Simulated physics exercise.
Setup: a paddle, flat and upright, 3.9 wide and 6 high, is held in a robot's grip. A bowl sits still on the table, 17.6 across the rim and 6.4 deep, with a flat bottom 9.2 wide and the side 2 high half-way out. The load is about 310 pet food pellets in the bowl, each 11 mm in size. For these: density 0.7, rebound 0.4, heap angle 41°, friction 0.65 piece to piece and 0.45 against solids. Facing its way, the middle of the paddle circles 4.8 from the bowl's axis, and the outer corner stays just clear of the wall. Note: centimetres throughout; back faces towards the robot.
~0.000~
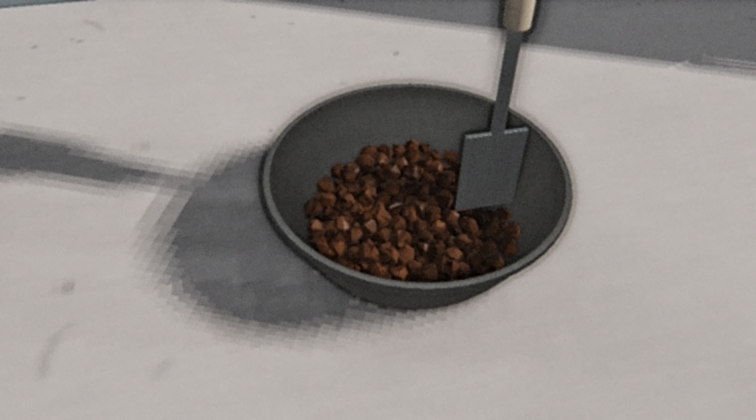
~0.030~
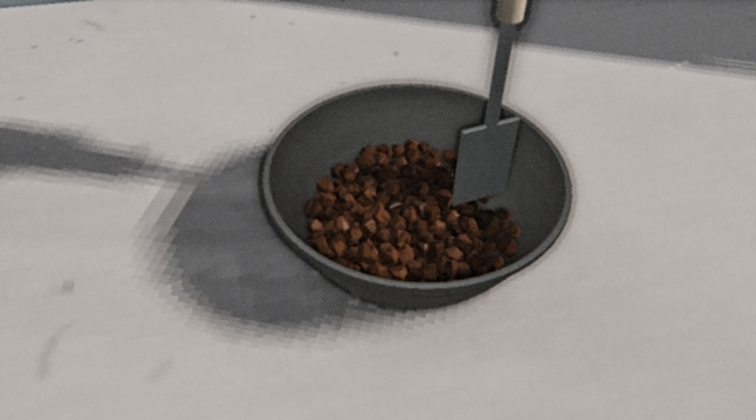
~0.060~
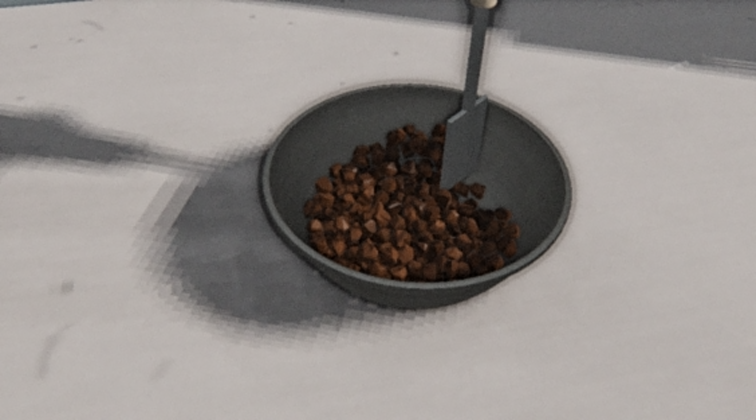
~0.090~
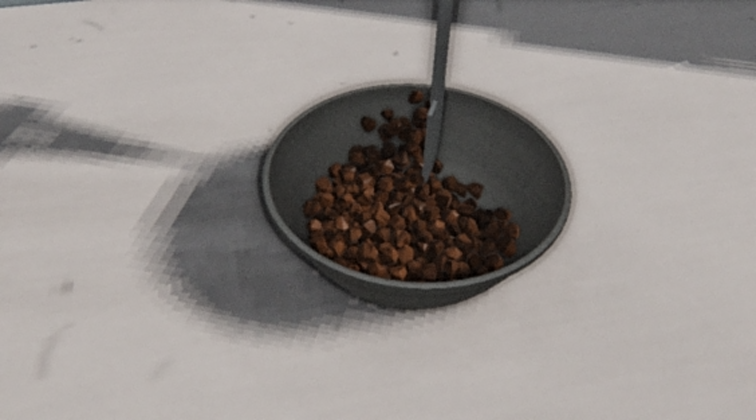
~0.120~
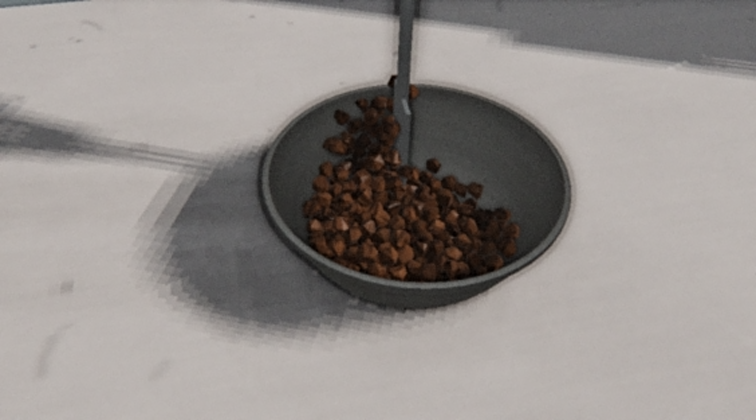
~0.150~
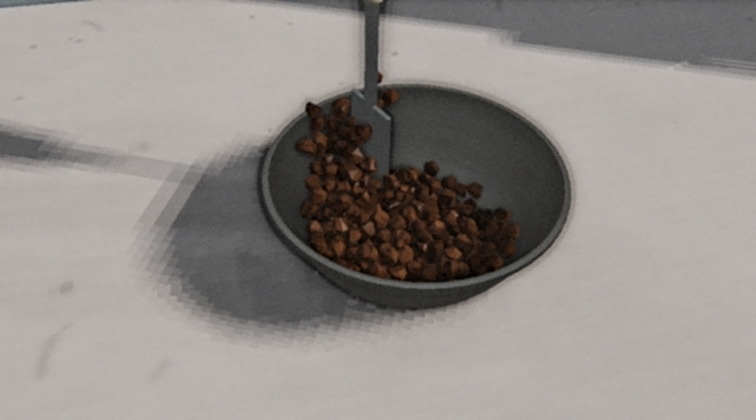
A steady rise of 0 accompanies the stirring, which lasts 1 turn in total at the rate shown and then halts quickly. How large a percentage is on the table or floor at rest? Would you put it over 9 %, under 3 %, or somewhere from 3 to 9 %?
I would put it over 9 %.
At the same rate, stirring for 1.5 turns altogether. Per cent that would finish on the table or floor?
About 25 per cent.
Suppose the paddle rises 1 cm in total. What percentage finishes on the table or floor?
Estimate: Close to 15 %.
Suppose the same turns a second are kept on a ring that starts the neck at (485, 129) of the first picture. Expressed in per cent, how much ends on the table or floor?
Table or floor share: Near 20 %.
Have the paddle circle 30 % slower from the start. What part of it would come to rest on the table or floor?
It would come to around 10 percent.
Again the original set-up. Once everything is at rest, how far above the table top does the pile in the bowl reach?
I'd say close to 6.0 centimetres.
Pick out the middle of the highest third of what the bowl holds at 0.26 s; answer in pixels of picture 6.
The upper third is centred close to (372, 246).
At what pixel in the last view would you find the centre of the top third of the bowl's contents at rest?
I'd say close to (443, 176).
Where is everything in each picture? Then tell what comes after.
The first picture shows the paddle neck at (501, 112), 0° round; upper third of the load around (404, 218), from x 310 to 510, top at y 145; 310 in the bowl.
The second picture shows the paddle neck at (495, 104), 10° round; upper third of the load around (409, 214), from x 310 to 510, top at y 145.
The third picture shows the paddle neck at (471, 87), 35° round; upper third of the load around (408, 208), from x 310 to 510, top at y 130.
The fourth picture shows the paddle neck at (439, 77), 60° round; upper third of the load around (398, 202), from x 310 to 510, top at y 95.
The fifth picture shows the paddle neck at (404, 75), 86° round; upper third of the load around (379, 199), from x 310 to 510, top at y 80.
The sixth picture shows the paddle neck at (371, 83), 112° round; upper third of the load around (364, 194), from x 305 to 510, top at y 80; 310 in the bowl.
After 0.26 s, 204° round, highest piece 9 above the table; 302 in the bowl, 1 on the table or floor, 7 in flight or on the tool.
After 0.36 s, 297° round, highest piece 9 above the table; 278 in the bowl, 10 on the table or floor, 22 in flight or on the tool.
After 0.62 s, 0° round, highest piece 6 above the table; 253 in the bowl, 57 on the table or floor.
After 1.32 s, 0° round, highest piece 6 above the table; 253 in the bowl, 57 on the table or floor.
In the end, 253 in the bowl, 57 on the table or floor. That is 18 % on the table or floor.
